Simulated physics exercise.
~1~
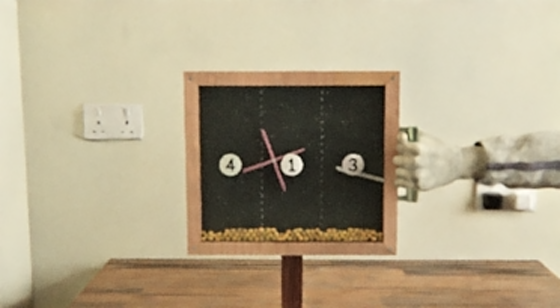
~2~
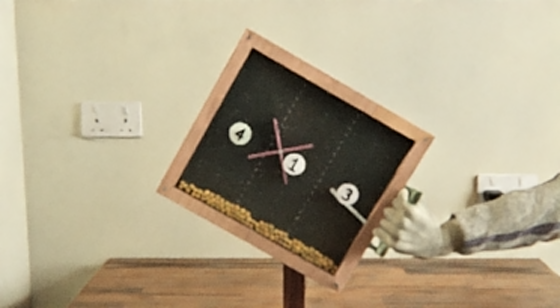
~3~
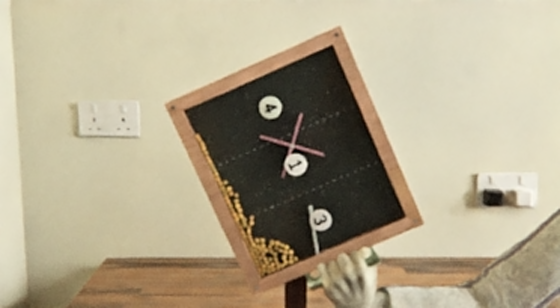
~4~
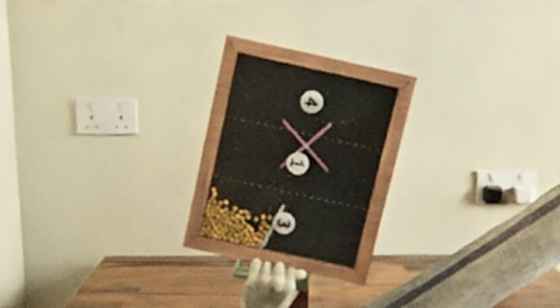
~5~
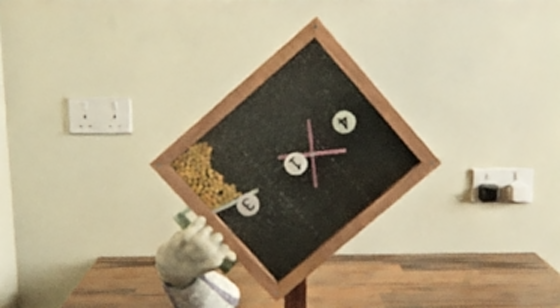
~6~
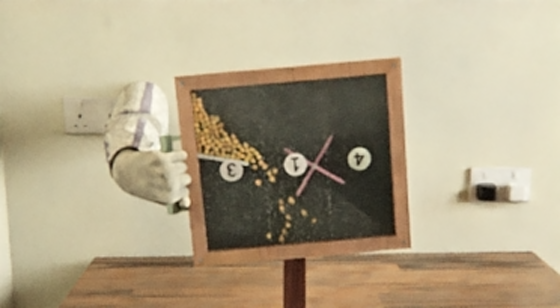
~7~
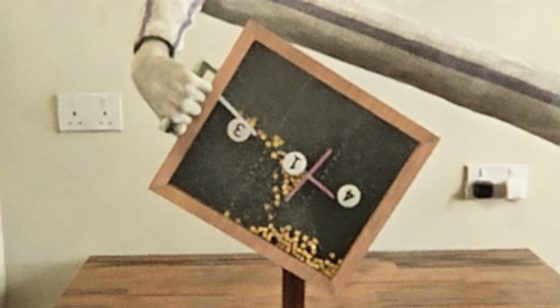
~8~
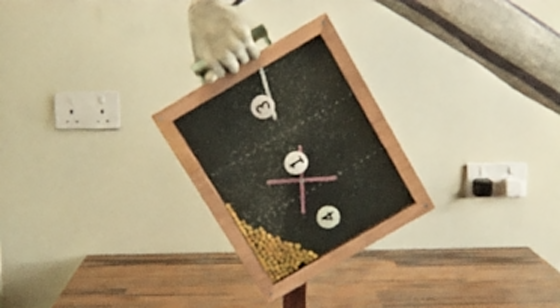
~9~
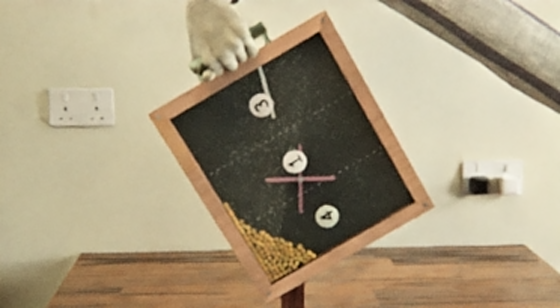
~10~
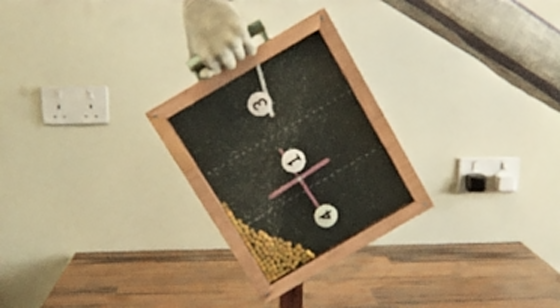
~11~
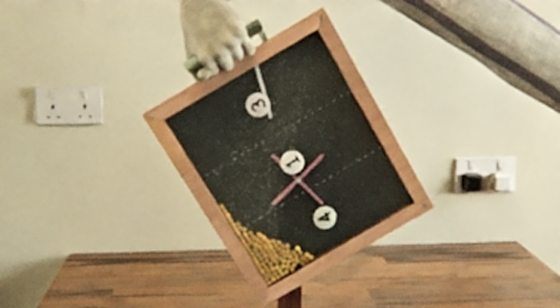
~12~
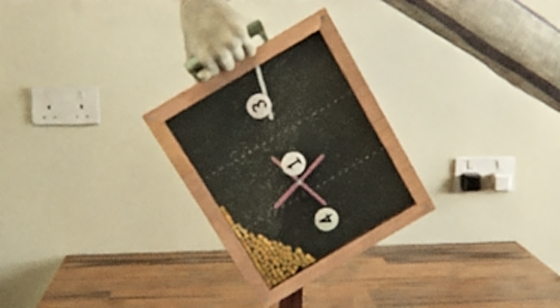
In the video, a gloved hand turns a wooden-framed black case clockwise past upside down, sending yellow beads sliding along its edges and spilling past a pink cross. The case stops tilted, the beads piled in its lower-left corner, while the cross keeps turning before settling.
